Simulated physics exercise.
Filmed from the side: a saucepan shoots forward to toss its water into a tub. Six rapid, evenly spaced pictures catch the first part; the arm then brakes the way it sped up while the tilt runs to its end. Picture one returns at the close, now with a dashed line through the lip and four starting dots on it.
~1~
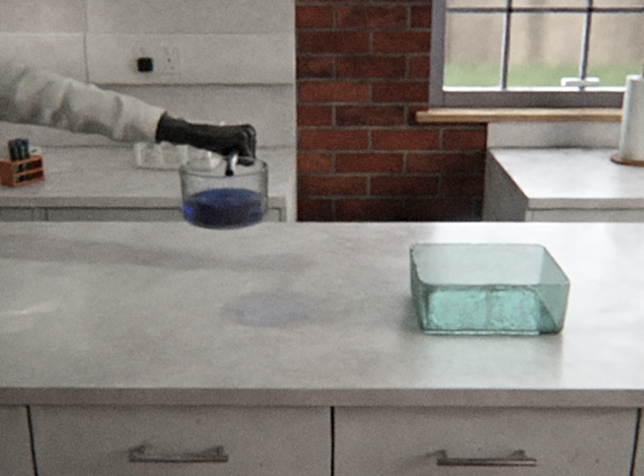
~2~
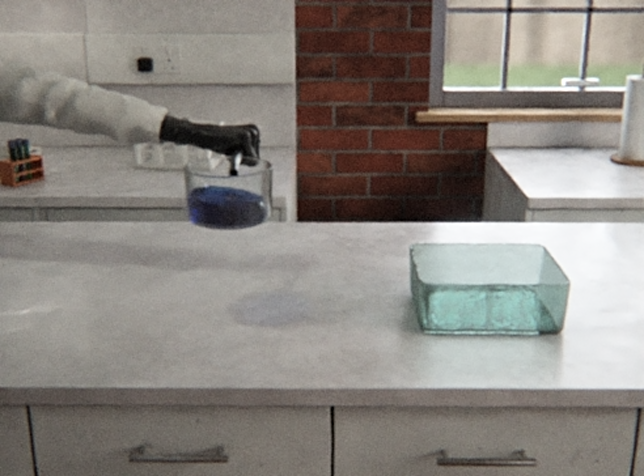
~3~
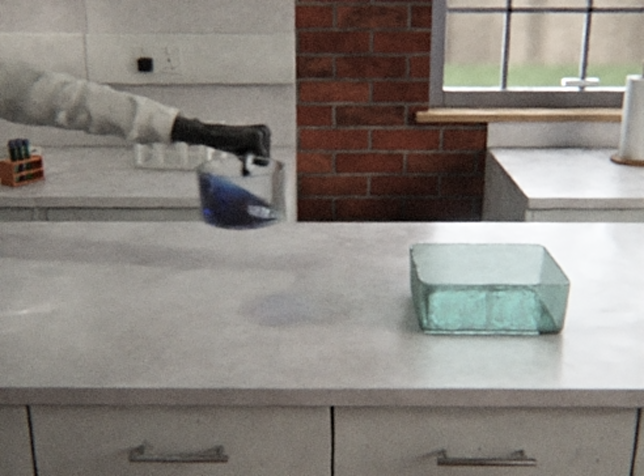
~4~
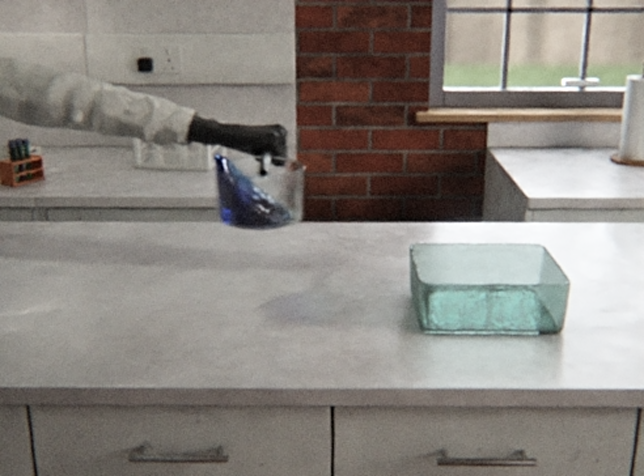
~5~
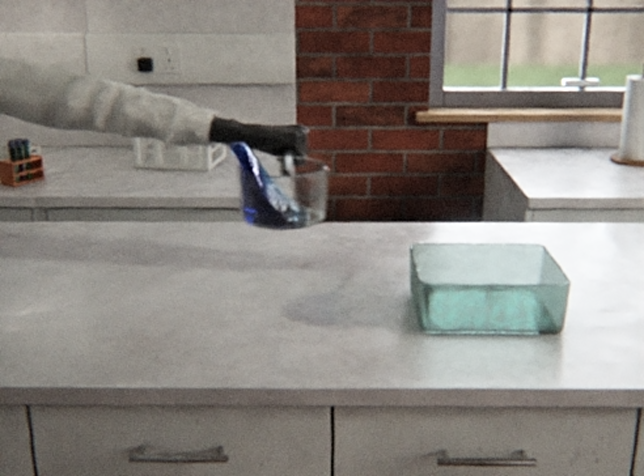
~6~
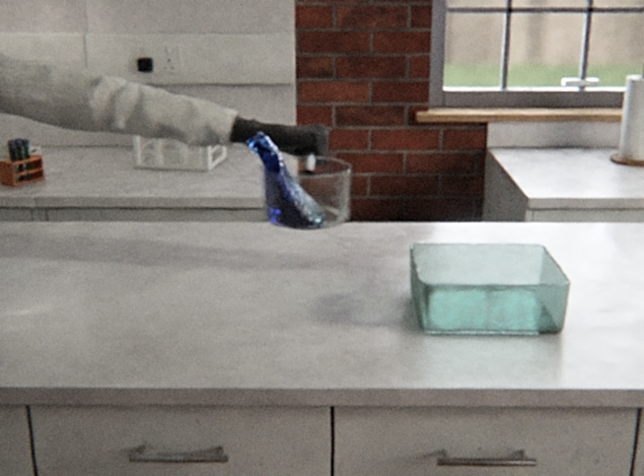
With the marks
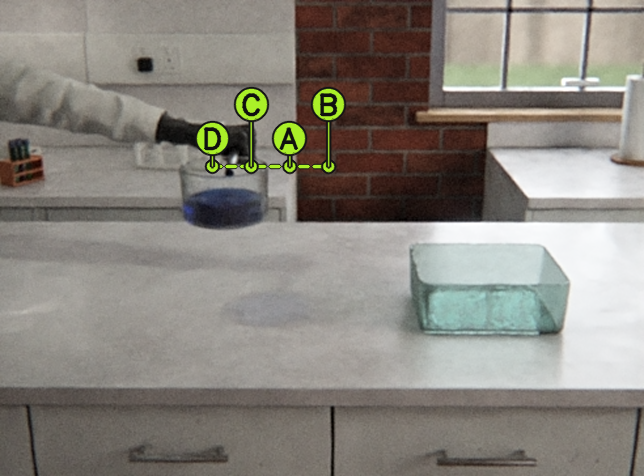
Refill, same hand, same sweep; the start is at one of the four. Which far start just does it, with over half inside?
Take A.
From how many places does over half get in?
Two of the four.
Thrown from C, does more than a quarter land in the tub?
Yes, clearly.
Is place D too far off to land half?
Yes.
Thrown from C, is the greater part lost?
Yes, that goes wrong.
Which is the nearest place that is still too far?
That is place C.
On the marked copy, A at (289, 166); B at (328, 166); C at (251, 166); D at (212, 166).
Choosing A, about 79 % lands in the tub, 11 % falls short and 10 % goes beside or beyond.
Choosing B, about 77 % lands in the tub, 6 % falls short and 18 % goes beside or beyond.
Choosing C, about 29 % lands in the tub, 64 % falls short and 7 % goes beside or beyond.
Choosing D, about 17 % lands in the tub, 81 % falls short.
